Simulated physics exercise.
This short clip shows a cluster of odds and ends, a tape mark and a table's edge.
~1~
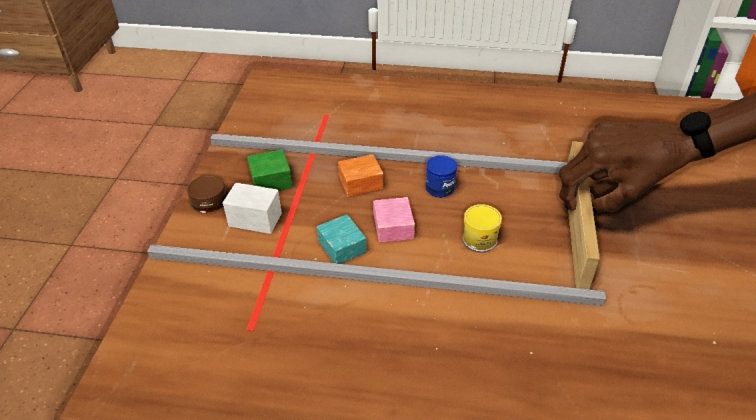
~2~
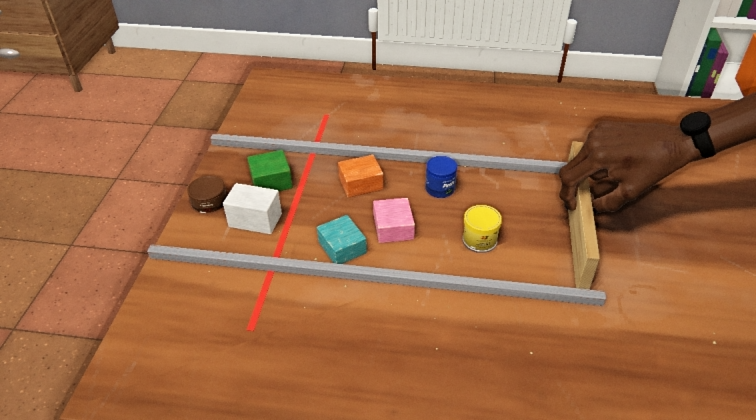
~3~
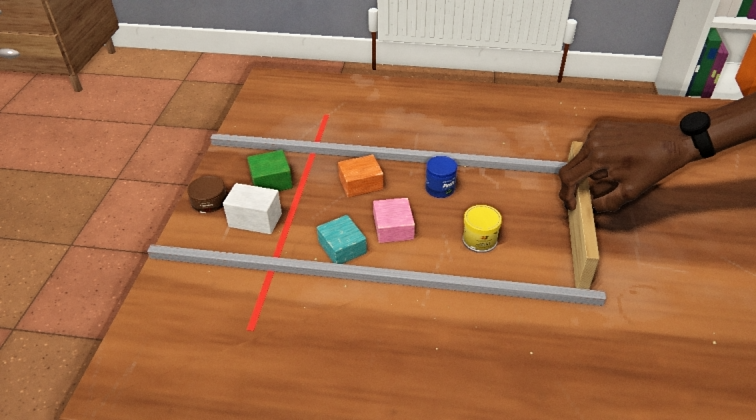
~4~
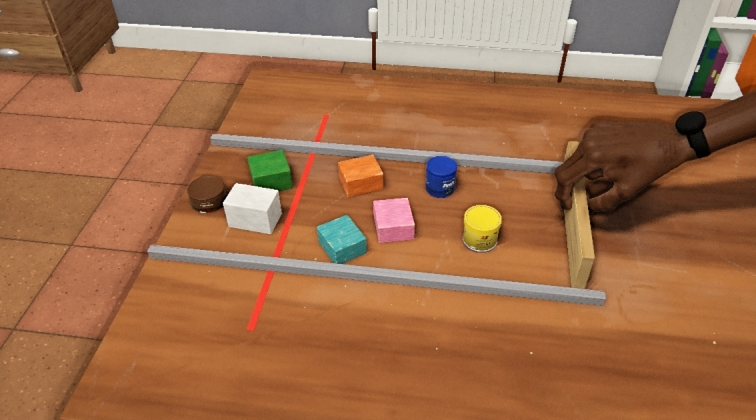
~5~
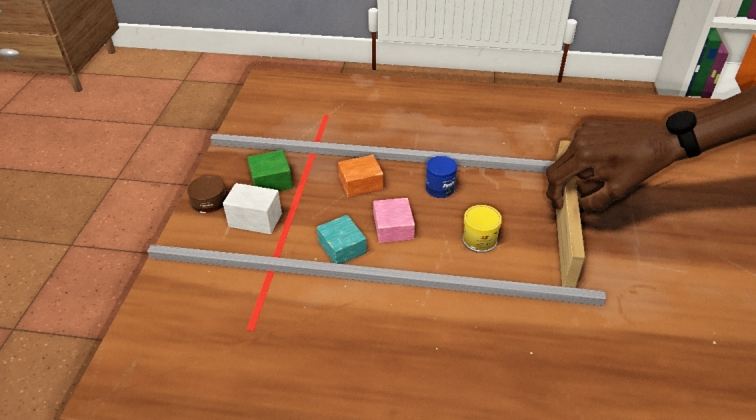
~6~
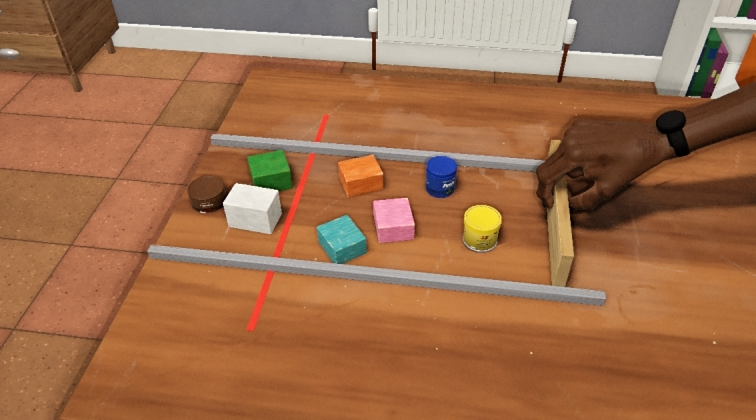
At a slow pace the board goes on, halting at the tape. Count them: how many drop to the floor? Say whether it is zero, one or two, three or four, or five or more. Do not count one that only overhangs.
The number that tip off is going to be zero.
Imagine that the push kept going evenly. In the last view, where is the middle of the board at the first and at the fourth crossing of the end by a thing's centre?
First around (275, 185), then around (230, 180).
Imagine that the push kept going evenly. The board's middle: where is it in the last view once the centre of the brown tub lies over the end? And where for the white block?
The middle is at (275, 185) when it's the brown tub, and at (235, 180) when it's the white block.
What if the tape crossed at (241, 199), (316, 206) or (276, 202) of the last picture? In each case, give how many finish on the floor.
Tallies in the order given: 2, 0, 0.
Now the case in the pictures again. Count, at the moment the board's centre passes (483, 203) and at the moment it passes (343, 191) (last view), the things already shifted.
By then 1, and 6.
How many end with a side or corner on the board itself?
It ends up touching 4.
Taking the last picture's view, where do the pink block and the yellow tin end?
Pink block: (270, 189); yellow tin: (270, 211).
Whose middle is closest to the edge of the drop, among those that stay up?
Result: Brown tub.
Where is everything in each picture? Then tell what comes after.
The first picture shows brown tub (208, 194); white block (253, 208); green block (270, 172); board (580, 212); tape (295, 204).
The second picture shows white block (253, 209); turquoise block (342, 240).
The third picture shows green block (270, 172); board (580, 212).
The fourth picture shows brown tub (208, 194); pink block (394, 220).
The fifth picture shows white block (253, 209); blue tub (441, 177).
The sixth picture shows brown tub (208, 194); white block (253, 209); green block (270, 172); board (557, 210); tape (295, 204).
Soon after, none off yet; brown tub at rest near (208, 194); white block at rest near (253, 209); green block at rest near (270, 172).
At rest, the number that fall off is zero.
